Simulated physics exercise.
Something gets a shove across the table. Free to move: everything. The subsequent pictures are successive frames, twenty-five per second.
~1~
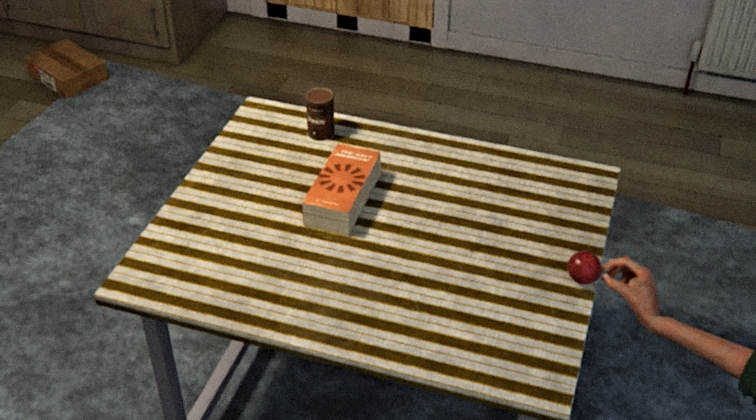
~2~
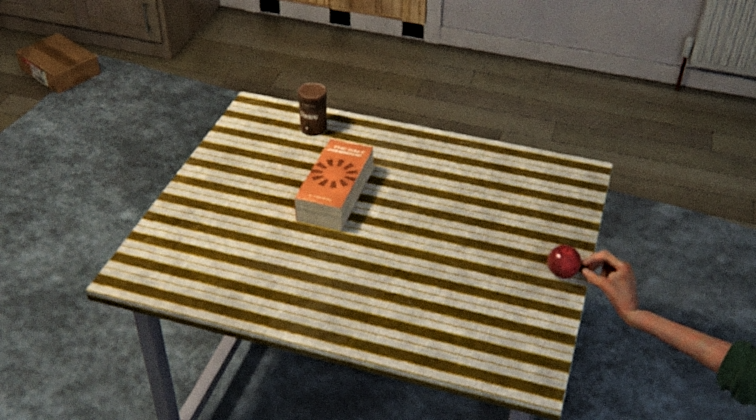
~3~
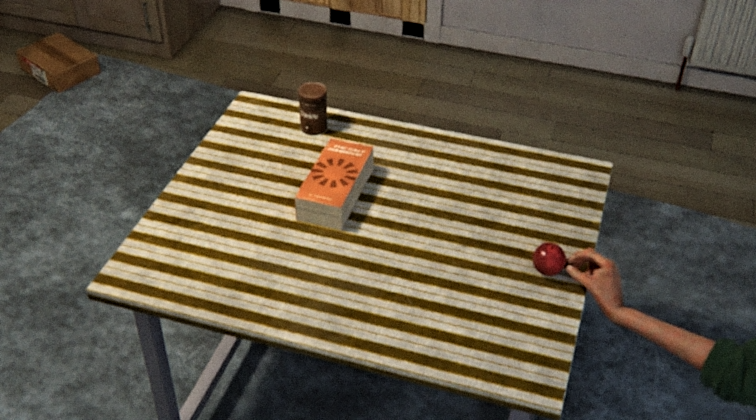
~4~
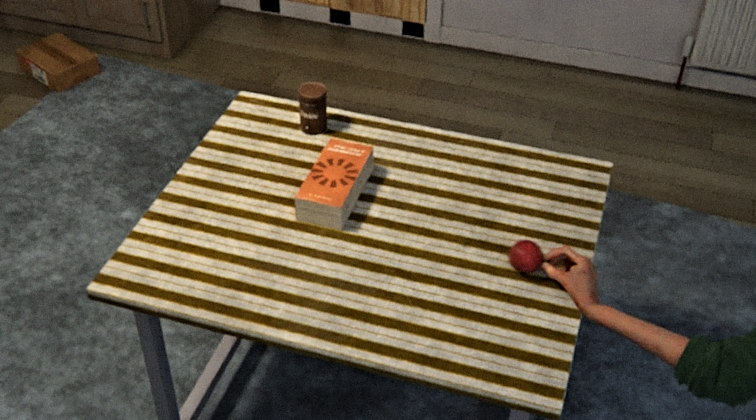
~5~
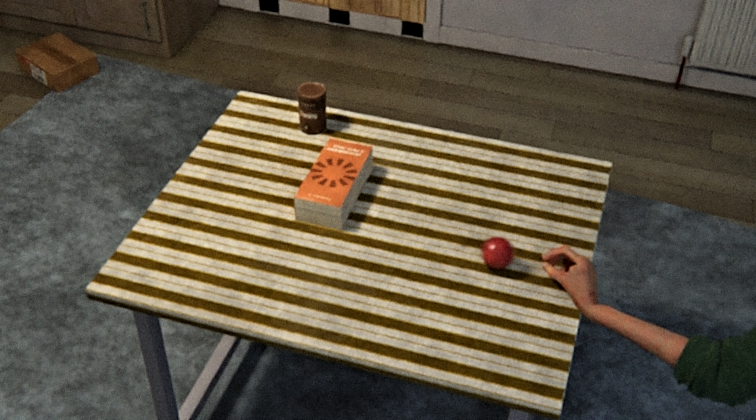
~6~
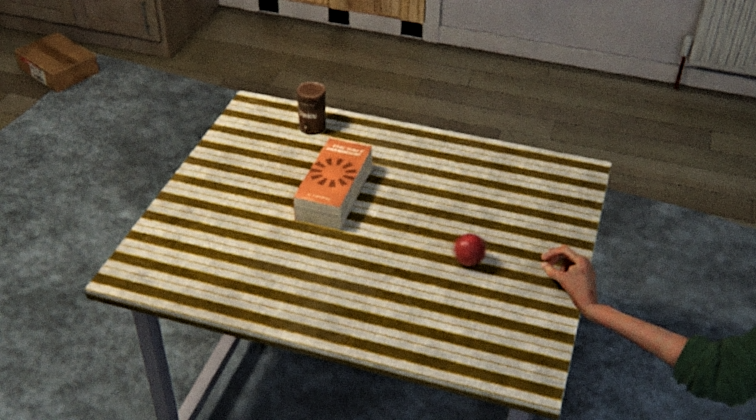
In the video, a hand pushes a red apple leftward from the right side of a striped table, then stays back as the apple keeps moving left across the surface, while an orange book and a brown container stay put.
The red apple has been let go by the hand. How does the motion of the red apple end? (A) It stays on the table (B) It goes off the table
It goes off the table.
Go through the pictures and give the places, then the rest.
The first frame shows under the hand; red apple (584, 268).
The second frame shows under the hand; red apple (564, 261).
The third frame shows under the hand; red apple (549, 259).
The fourth frame shows red apple (526, 256).
The fifth frame shows red apple (497, 253) displaced about its own width.
The sixth frame shows red apple (470, 250) displaced well along.
Then, 0.30 s past the last view, red apple displaced well along near (278, 227).
Then, 0.60 s past the last view, red apple now off the table.
Then, 0.90 s past the last view, things are still on the move.
Finally, off the table, red apple.
